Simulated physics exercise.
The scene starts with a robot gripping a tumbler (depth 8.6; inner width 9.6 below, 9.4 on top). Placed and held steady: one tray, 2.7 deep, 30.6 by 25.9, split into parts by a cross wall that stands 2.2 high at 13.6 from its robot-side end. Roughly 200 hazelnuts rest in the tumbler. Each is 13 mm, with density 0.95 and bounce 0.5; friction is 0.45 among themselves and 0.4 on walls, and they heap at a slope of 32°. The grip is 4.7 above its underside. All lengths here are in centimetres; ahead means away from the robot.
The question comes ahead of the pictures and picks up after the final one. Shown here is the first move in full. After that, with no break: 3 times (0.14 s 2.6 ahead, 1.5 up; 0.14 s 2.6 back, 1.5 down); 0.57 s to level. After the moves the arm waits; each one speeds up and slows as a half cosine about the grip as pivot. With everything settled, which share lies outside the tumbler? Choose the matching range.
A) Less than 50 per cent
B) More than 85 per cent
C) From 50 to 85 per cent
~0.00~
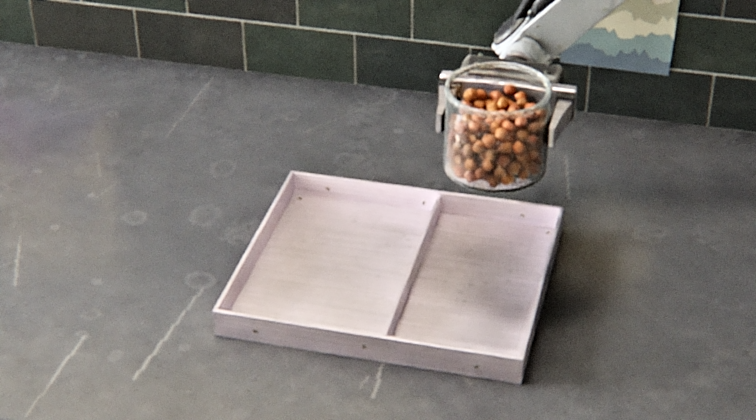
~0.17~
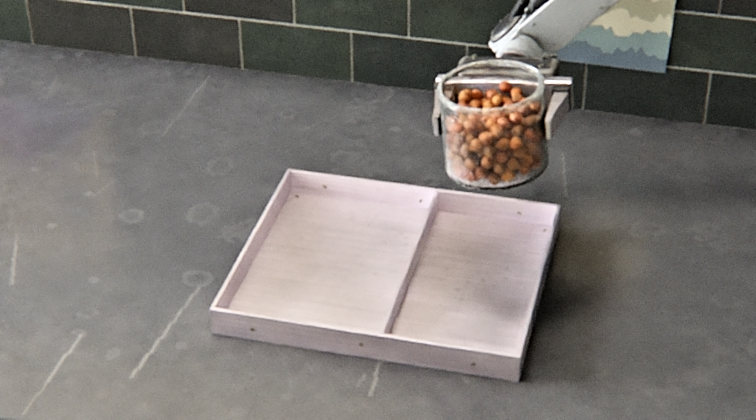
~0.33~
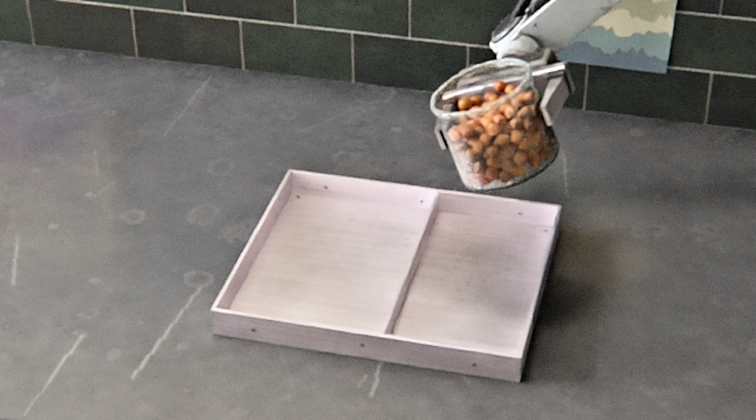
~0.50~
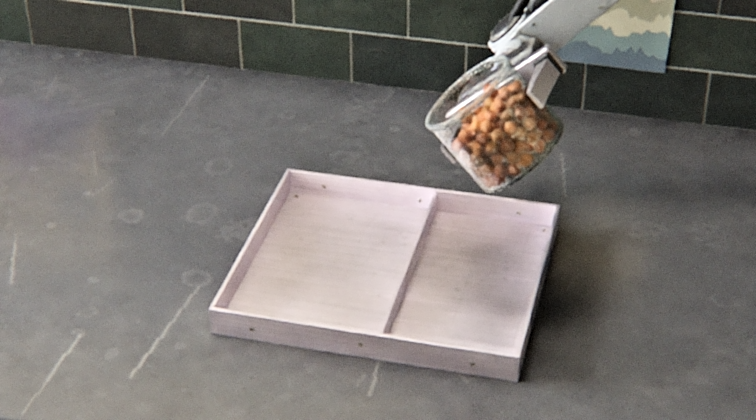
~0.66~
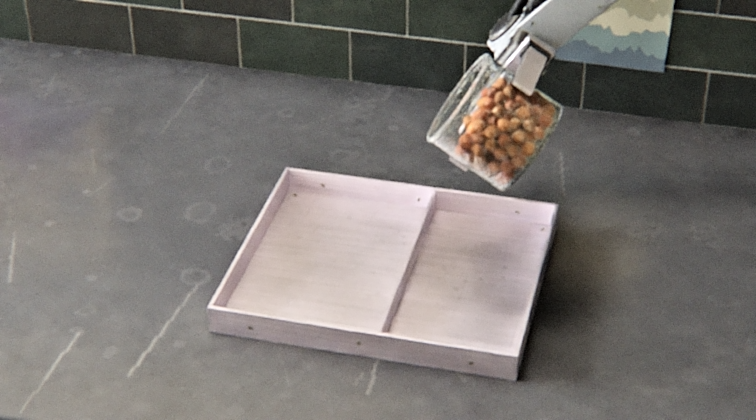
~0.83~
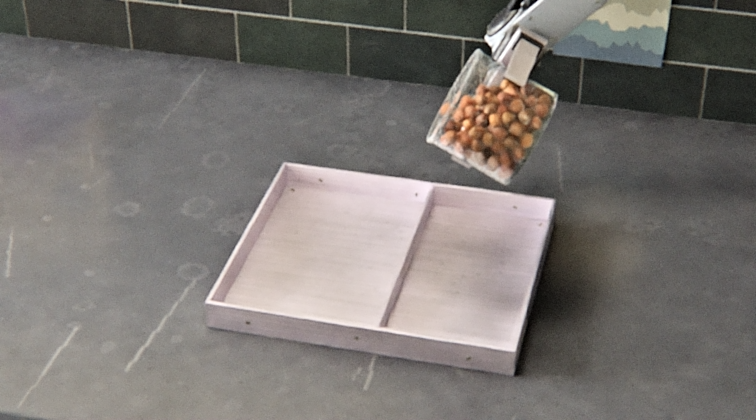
Less than 50 per cent.
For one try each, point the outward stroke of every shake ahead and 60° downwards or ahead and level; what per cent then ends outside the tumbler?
You'd get about 0 per cent with the first setting and about 15 per cent with the second.
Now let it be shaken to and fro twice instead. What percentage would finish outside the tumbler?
15 per cent.
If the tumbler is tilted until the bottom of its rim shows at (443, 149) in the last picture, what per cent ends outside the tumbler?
I'd put it at roughly 75 %.
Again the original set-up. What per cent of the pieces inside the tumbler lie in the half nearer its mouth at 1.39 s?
45 per cent.
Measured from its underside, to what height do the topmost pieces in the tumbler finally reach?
Around 7.5 cm above the underside.
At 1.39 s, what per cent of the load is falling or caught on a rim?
Around 5 per cent of the load.
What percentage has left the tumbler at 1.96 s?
Share out so far: Near 20 %.
By 1.39 s, tilted 64° forward, highest piece 22 above the table; 177 in the tumbler, 12 in the far-side part, 1 in the robot-side part, 10 in flight or on a rim.
By 1.96 s, tilted 31° forward, highest piece 23 above the table; 160 in the tumbler, 31 in the far-side part, 7 in the robot-side part, 2 in flight or on a rim.
By 2.44 s, level, highest piece 24 above the table; 160 in the tumbler, 33 in the far-side part, 7 in the robot-side part.
By 3.49 s, level, highest piece 24 above the table; 160 in the tumbler, 33 in the far-side part, 7 in the robot-side part.
Final count, 160 in the tumbler, 33 in the far-side part, 7 in the robot-side part. That is 20 % outside the tumbler.
